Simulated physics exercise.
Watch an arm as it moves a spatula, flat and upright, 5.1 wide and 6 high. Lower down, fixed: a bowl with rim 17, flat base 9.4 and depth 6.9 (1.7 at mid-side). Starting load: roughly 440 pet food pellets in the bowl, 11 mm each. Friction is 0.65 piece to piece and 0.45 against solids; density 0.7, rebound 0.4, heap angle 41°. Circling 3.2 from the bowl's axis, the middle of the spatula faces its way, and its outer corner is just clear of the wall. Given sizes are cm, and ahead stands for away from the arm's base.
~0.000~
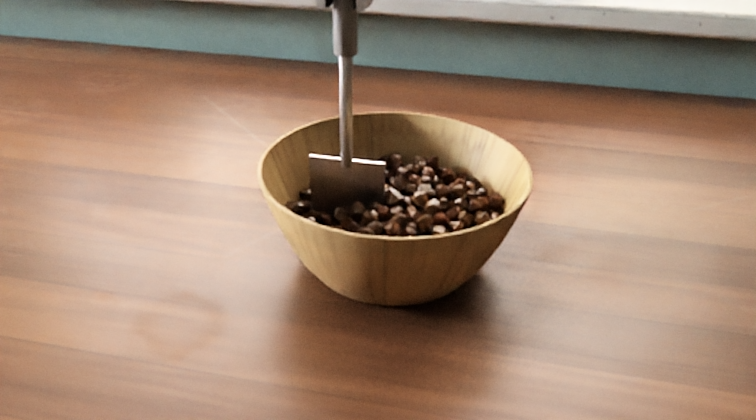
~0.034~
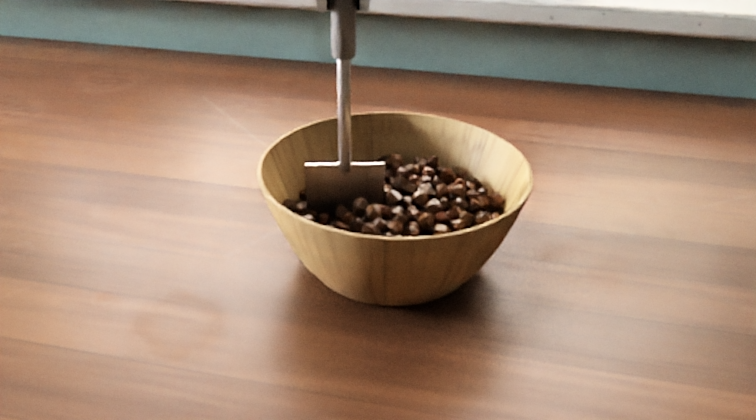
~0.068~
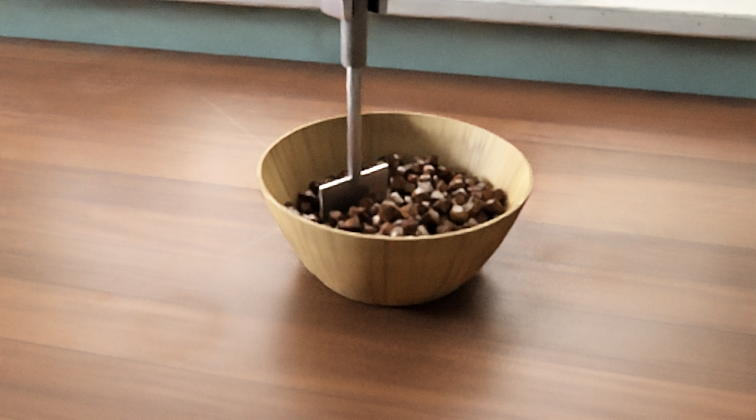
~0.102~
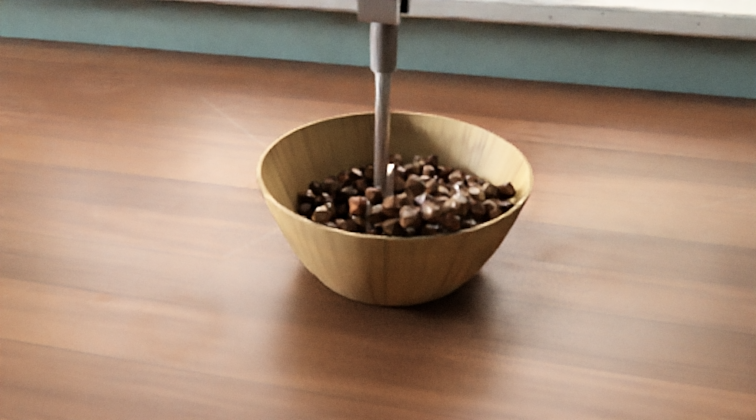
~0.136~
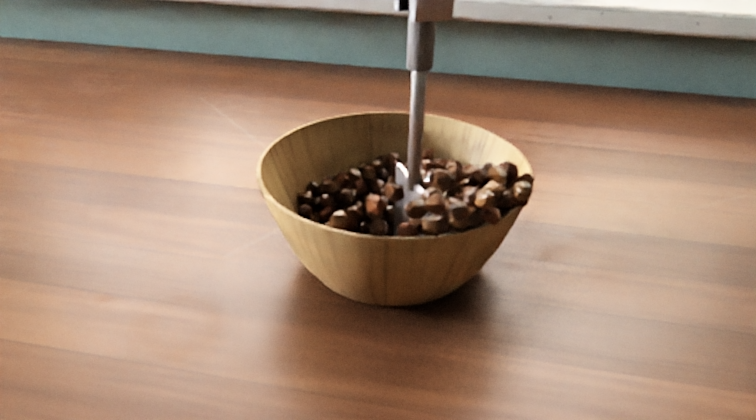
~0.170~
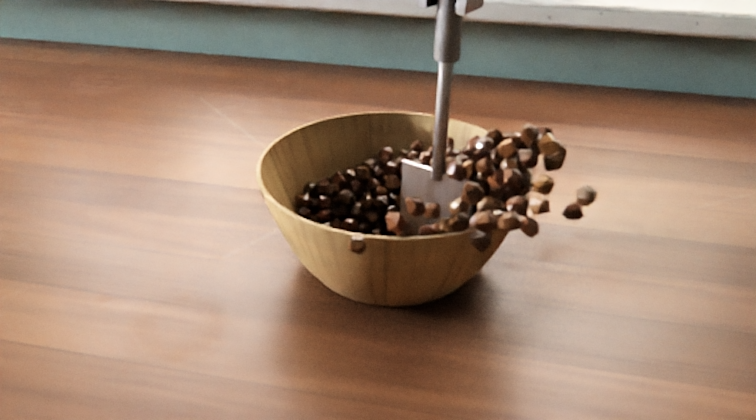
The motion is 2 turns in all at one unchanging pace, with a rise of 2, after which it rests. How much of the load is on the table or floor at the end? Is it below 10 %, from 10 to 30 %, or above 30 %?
Above 30 %.
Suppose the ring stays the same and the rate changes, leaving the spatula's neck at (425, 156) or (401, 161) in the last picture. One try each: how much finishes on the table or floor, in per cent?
It comes to close to 35 per cent and close to 25 per cent.
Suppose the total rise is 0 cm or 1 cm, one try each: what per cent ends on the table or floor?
Roughly 50 percent, then roughly 45 percent.
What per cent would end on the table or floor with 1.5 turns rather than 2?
About 45 per cent.
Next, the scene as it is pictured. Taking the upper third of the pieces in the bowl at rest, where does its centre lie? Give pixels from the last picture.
It is centred around (380, 224).
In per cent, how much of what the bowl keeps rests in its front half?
55 %.
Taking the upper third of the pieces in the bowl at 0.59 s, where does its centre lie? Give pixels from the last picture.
Estimated centre: (433, 202).
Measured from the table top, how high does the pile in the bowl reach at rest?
Roughly 7.0 centimetres.
After 0.38 s, 14° round, highest piece 10 above the table; 317 in the bowl, 77 on the table or floor, 49 in flight or on the tool.
After 0.59 s, 231° round, highest piece 10 above the table; 269 in the bowl, 154 on the table or floor, 20 in flight or on the tool.
After 0.89 s, 0° round, highest piece 8 above the table; 264 in the bowl, 179 on the table or floor.
After 1.59 s, 0° round, highest piece 8 above the table; 264 in the bowl, 179 on the table or floor.
At rest, 264 in the bowl, 179 on the table or floor. That is 40 % on the table or floor.
